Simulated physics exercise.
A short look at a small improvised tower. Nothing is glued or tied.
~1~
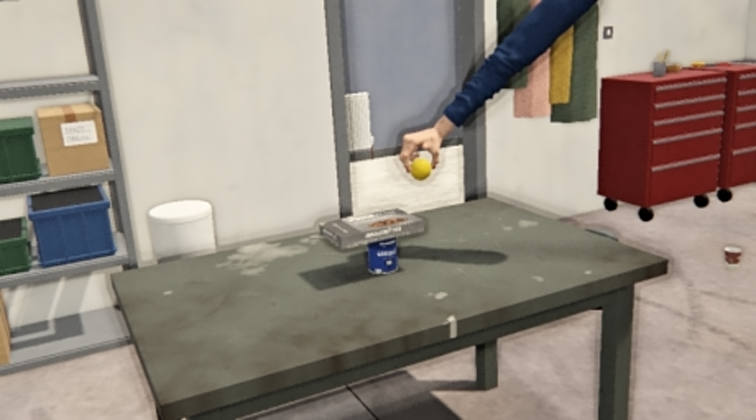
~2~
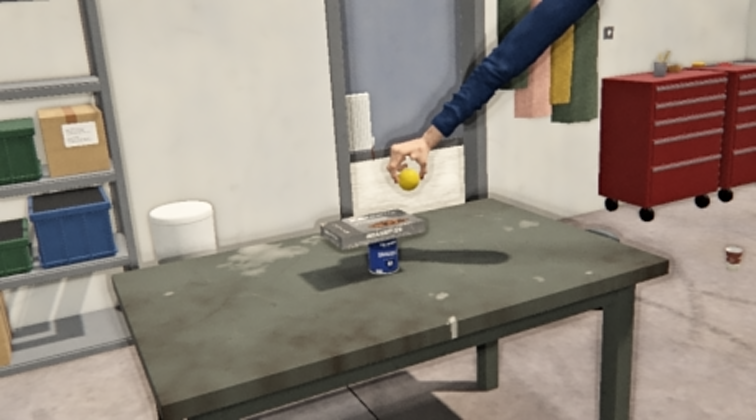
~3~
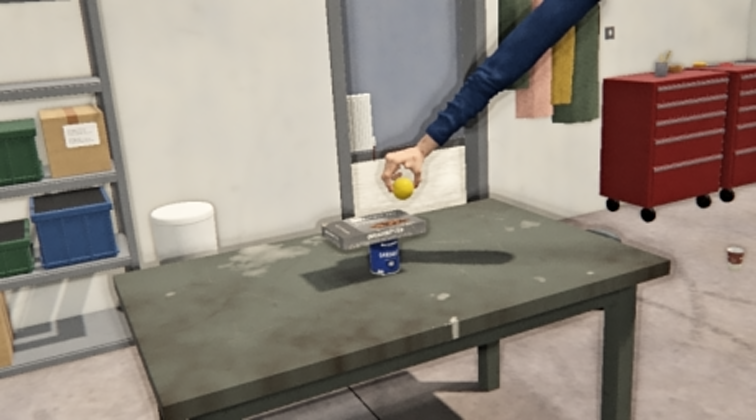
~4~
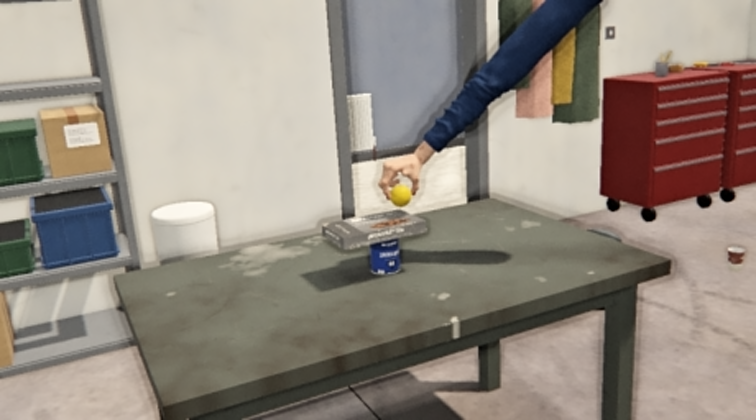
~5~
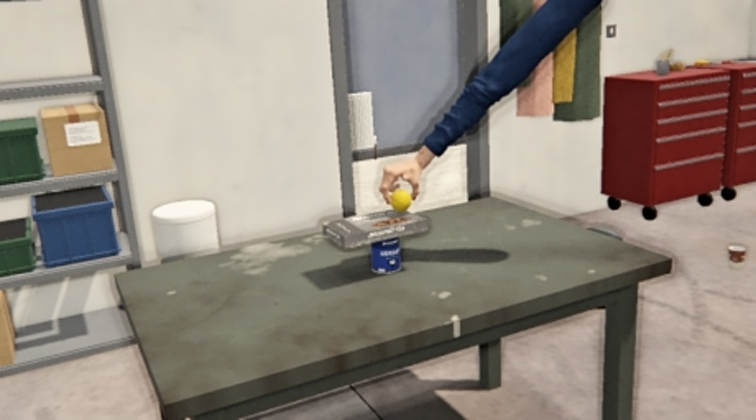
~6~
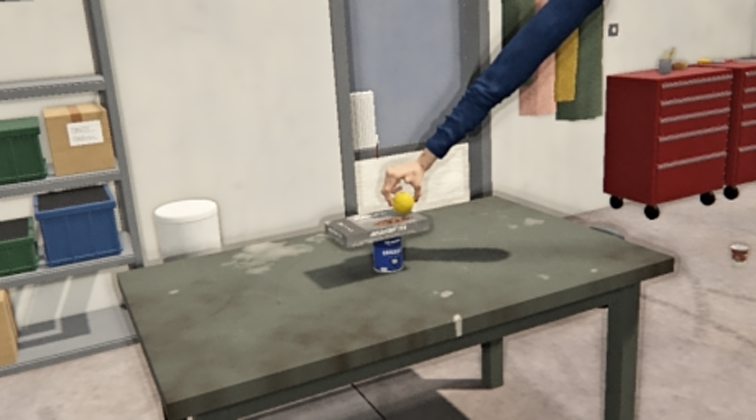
At first, a hand in a dark blue sleeve holds a yellow lemon above a clear, flat container resting on a blue tin on a green table. The hand lowers the lemon a short way, drifting slightly left, until it is just above the container, still gripped, while the container and tin stay put.
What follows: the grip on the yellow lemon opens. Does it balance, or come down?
It keeps its balance.
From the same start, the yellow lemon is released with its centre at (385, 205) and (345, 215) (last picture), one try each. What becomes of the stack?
First try: It holds; second try: It loses its balance.
Then, 0.50 s later than the last frame, all is still.
Then, 1.30 s later than the last frame, yellow lemon resting near (403, 203).
When it is over, all 3 as before. End places, in pixels of the last picture, yellow lemon near (403, 203). The stack holds.
